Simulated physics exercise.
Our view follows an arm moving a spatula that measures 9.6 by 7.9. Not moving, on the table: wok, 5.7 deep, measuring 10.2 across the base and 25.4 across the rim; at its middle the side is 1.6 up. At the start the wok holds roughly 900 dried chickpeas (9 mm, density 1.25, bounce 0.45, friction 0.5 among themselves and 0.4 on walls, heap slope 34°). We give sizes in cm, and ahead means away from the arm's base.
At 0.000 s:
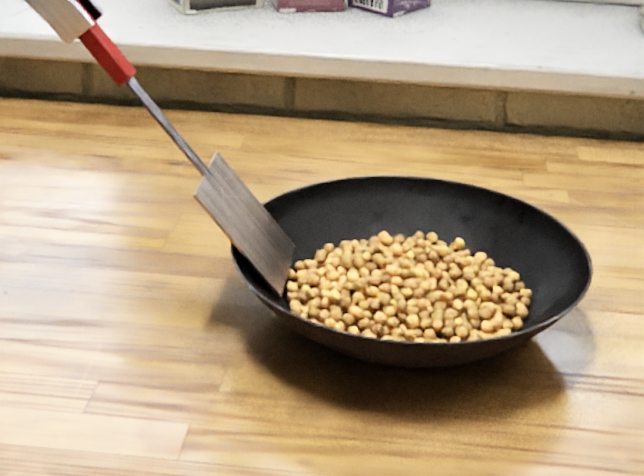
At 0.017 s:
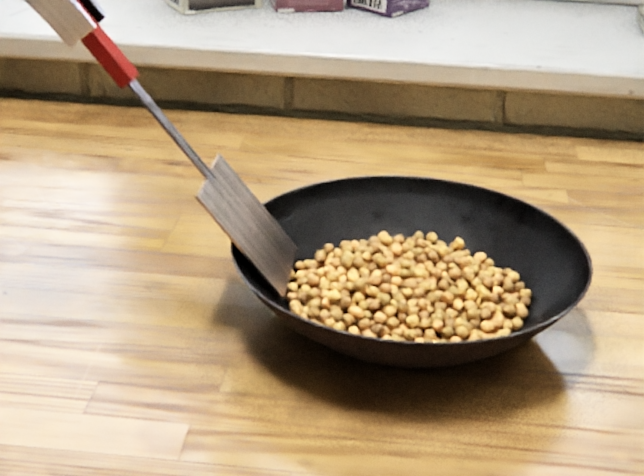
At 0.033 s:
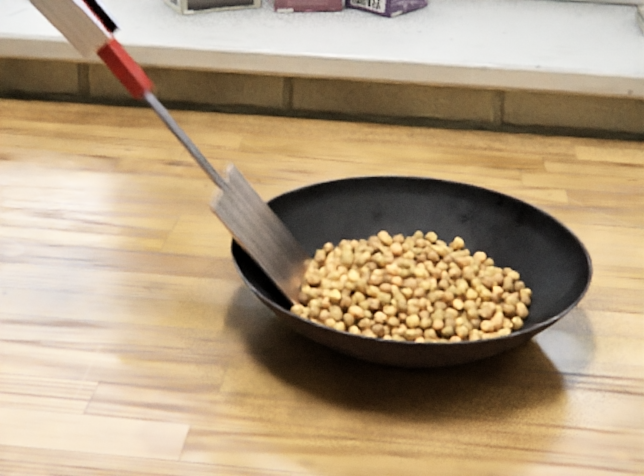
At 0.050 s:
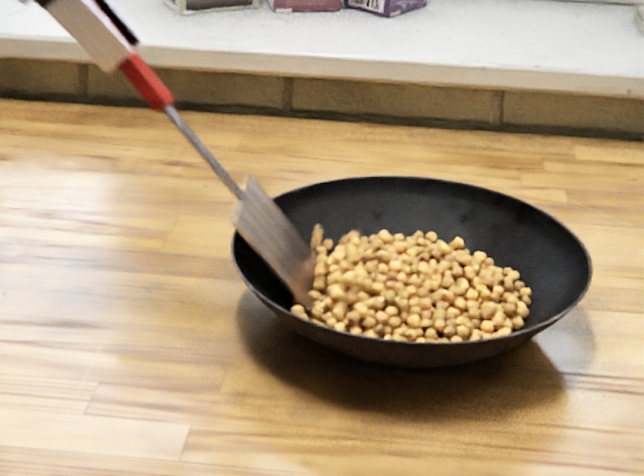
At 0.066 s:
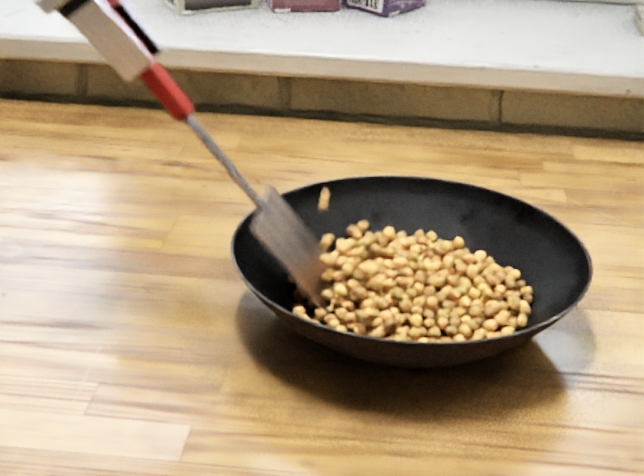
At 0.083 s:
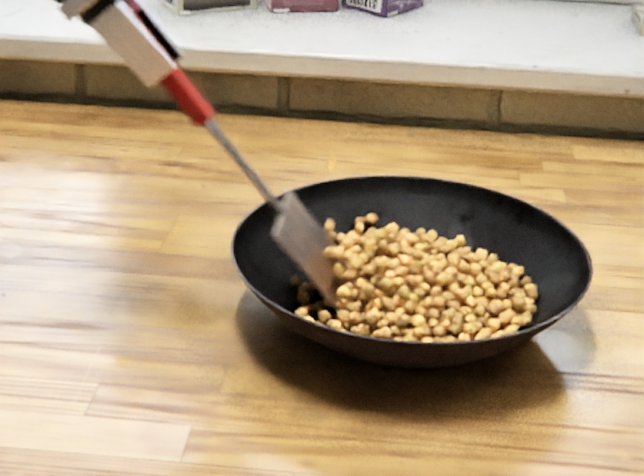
Spatula with a red-collared handle pushing rightward through dried chickpeas in a black wok on a wooden table, nudging the heap slightly.
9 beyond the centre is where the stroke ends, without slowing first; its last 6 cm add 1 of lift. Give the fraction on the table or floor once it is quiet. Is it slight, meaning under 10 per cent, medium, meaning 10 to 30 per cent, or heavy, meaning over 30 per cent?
It is heavy, over 30 per cent.
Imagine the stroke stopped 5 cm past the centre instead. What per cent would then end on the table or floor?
My guess would be around 5 per cent.
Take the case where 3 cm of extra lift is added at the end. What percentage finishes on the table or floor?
35 %.
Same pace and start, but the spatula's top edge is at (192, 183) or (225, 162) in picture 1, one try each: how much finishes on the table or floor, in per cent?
First try around 35 percent, second around 40 percent.
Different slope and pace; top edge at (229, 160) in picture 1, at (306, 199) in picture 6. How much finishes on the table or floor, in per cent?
40 per cent.
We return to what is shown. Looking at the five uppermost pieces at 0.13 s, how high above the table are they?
About 9 cm.
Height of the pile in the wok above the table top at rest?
Height at rest: Roughly 5.0 cm.
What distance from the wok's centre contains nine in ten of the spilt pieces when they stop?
40 cm.
By 0.13 s, sloping 51°, highest piece 17 above the table; 899 in the wok, 1 on the blade or in flight.
By 0.18 s, sloping 51°, highest piece 21 above the table; 899 in the wok, 1 on the blade or in flight.
By 0.40 s, sloping 51°, highest piece 11 above the table; 552 in the wok, 165 on the table or floor, 183 on the blade or in flight.
By 1.45 s, sloping 51°, highest piece 5 above the table; 552 in the wok, 348 on the table or floor.
Final count, 552 in the wok, 348 on the table or floor. That is 39 % on the table or floor.
